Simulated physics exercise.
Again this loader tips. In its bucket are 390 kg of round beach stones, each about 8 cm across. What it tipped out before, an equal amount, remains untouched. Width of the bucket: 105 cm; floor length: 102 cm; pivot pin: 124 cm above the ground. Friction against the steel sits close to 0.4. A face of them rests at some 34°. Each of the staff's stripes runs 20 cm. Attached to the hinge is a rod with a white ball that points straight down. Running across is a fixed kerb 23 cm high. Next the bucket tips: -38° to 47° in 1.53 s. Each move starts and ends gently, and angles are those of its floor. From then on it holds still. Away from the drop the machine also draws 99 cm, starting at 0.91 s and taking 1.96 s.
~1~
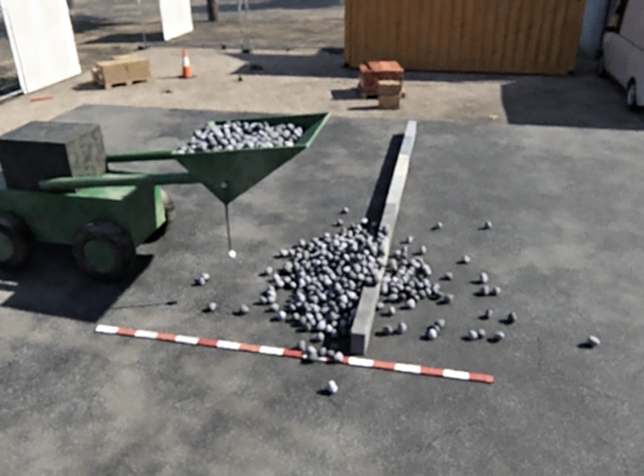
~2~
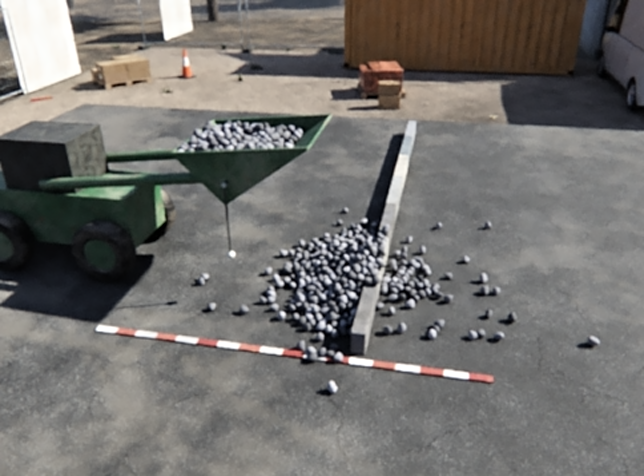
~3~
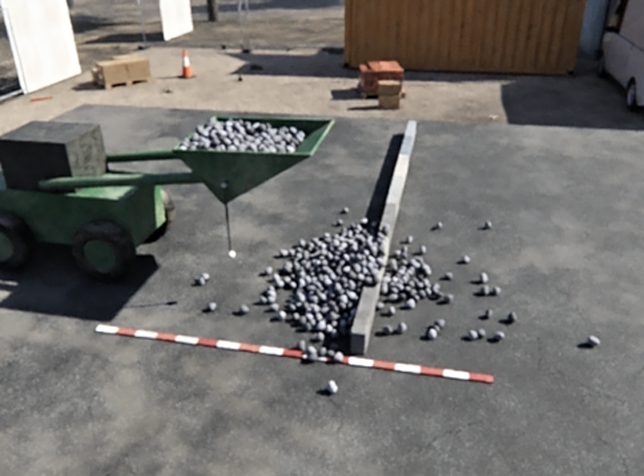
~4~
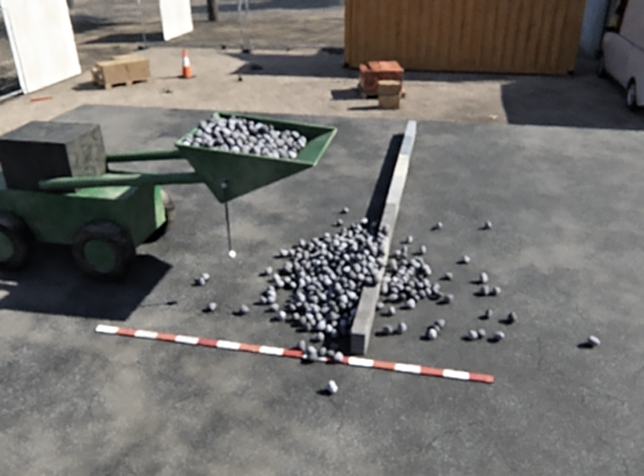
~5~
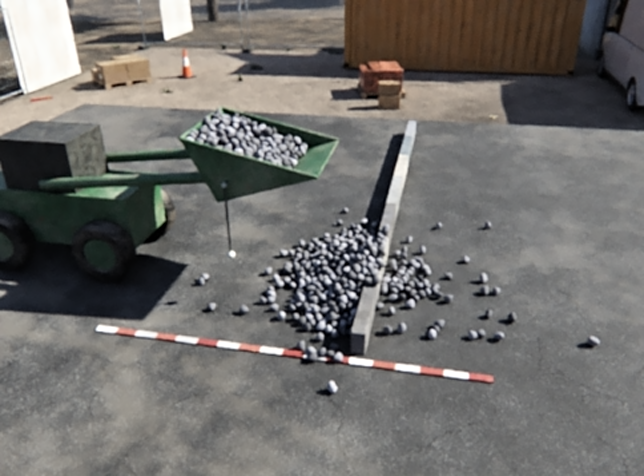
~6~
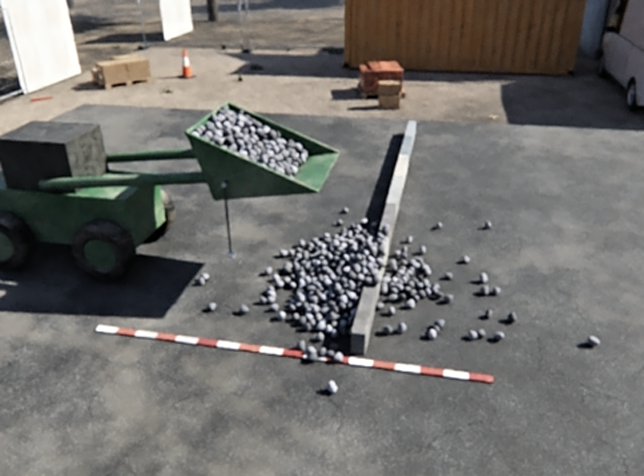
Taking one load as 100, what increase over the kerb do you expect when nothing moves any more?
0 out of 100.
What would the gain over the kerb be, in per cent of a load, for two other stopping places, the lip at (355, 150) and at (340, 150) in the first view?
I'd guess close to 10 per cent first and close to 5 per cent second.
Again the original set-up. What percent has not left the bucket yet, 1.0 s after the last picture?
Estimate: 10 % remaining inside, roughly.
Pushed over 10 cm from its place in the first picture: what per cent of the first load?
Roughly 10 % of them.
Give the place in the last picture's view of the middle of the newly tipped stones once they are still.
Roughly at (301, 265) in the last picture.
Then, 0.5 s after the last picture the floor is at 34°; in per cent of one load, 96 in the bucket, 92 on this side of the kerb, 12 over the kerb; the foremost stones are at (504, 296).
Then, 1.0 s after the last picture the floor is at 47°; in per cent of one load, 8 in the bucket, 180 on this side of the kerb, 12 over the kerb; the foremost stones are at (504, 296).
Then, 2.7 s after the last picture the floor is at 47°; in per cent of one load, 0 in the bucket, 188 on this side of the kerb, 12 over the kerb; the foremost stones are at (504, 296).
Then, 5.4 s after the last picture the floor is at 47°; in per cent of one load, 0 in the bucket, 188 on this side of the kerb, 12 over the kerb; the foremost stones are at (504, 296). Net gain over the kerb, 0.
